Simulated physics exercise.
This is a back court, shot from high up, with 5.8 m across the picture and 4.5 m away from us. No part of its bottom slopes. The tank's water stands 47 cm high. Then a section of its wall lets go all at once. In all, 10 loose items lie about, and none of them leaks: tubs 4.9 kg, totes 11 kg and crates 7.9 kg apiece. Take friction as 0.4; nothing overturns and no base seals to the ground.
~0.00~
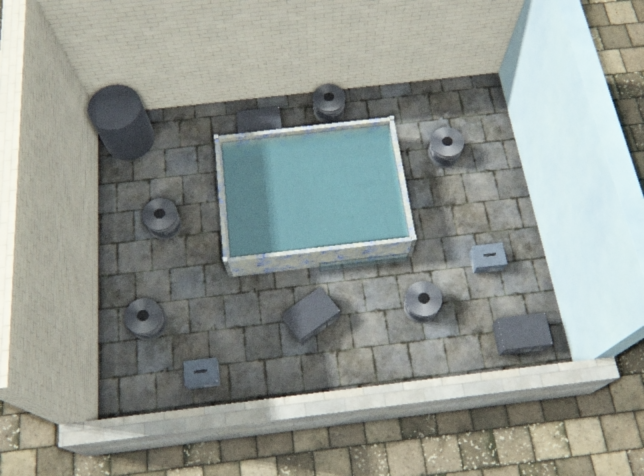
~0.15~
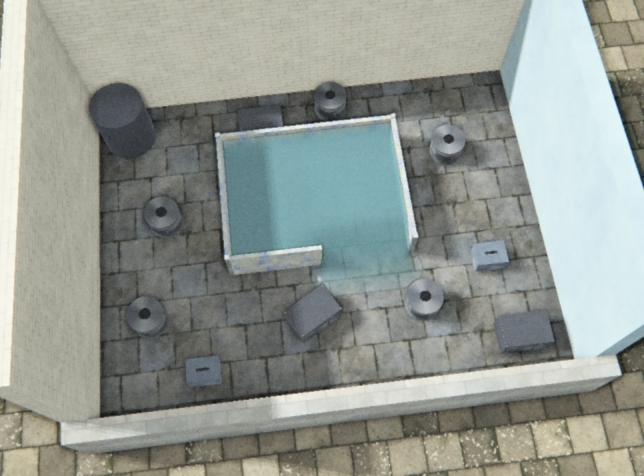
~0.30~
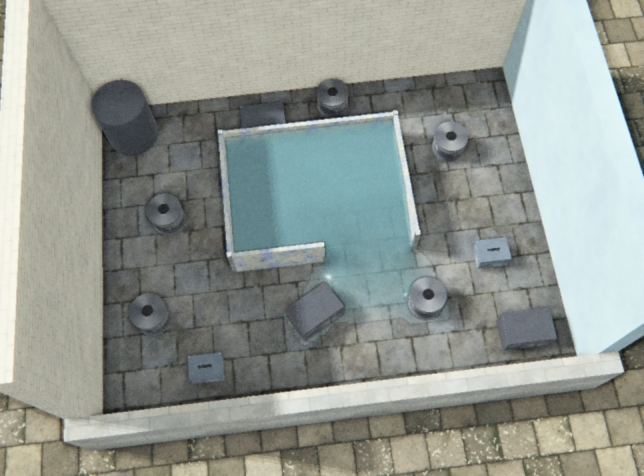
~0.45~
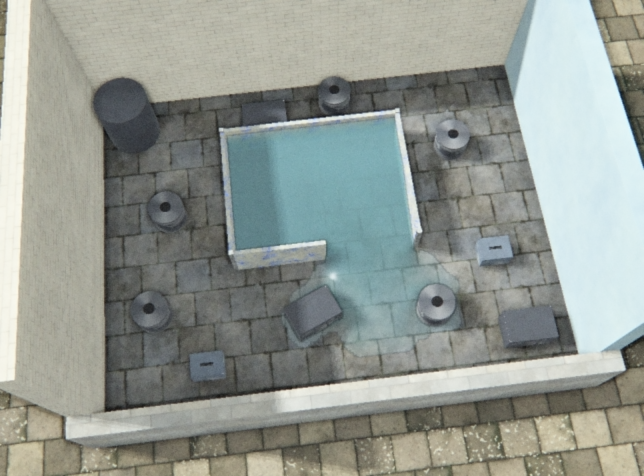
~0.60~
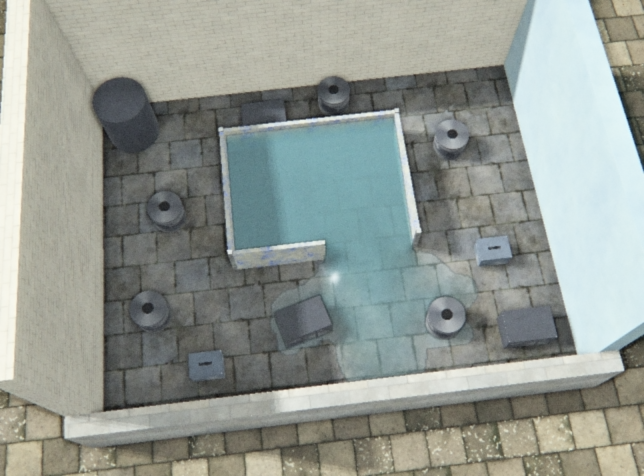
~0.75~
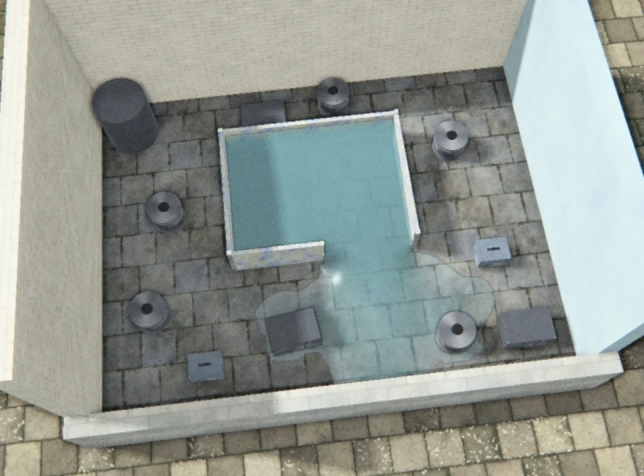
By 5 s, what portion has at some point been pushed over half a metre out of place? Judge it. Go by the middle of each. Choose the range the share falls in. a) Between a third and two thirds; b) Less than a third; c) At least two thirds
At least two thirds (c).
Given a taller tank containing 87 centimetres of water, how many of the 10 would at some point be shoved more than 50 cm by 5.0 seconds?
Then the count would be 10.
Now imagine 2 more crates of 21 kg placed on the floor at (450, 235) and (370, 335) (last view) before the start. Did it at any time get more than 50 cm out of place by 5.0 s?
In the order asked they come out inside the limit, beyond the limit.
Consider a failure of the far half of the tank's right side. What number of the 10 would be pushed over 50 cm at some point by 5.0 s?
Result: 5.
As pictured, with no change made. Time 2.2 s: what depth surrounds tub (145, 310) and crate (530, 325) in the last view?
I'd put it at 0 cm and 16 cm respectively.
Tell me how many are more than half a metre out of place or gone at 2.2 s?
The number comes to 2.
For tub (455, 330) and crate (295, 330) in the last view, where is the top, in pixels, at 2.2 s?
Near (528, 344) and (238, 341).
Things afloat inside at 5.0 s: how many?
Count: 5.
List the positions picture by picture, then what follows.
A tub at (424, 298) rests on the ground; a crate at (311, 312) rests on the ground; water covers 4.0 m2; 0 of 10 have shifted, in the first picture.
A tub at (426, 296), on the bottom; a crate at (313, 310), on the bottom; water covers 4.6 m2; 0 of 10 have shifted, in the second picture.
A tub at (428, 294) rests on the ground; a crate at (315, 308) rests on the ground; 5.1 m2 under water; 0 of 10 have shifted, in the third picture.
A tub at (437, 302) rests on the ground, 16 cm from its start; a crate at (313, 310) rests on the ground, 7 cm from its start; 5.8 m2 under water; 2 of 10 have shifted, in the fourth picture.
A tub at (447, 315) rests on the ground, 36 cm from its start; a crate at (303, 319), on the bottom, 23 cm from its start; 6.7 m2 under water; 2 of 10 have shifted, in the fifth picture.
A tub at (457, 330), on the bottom, 58 cm from its start; a crate at (293, 329) rests on the ground, 39 cm from its start; 7.3 m2 under water; 2 of 10 have shifted, in the sixth picture.
After 1.1 s 2 of 10 are over 50 cm from their spots; 0 afloat.
After 2.2 s 2 of 10 are over 50 cm from their spots; 3 afloat.
After 3.5 s 4 of 10 are over 50 cm from their spots; 2 afloat.
After 5.0 s 7 of 10 are over 50 cm from their spots, and 7 have been at some point; 5 afloat.
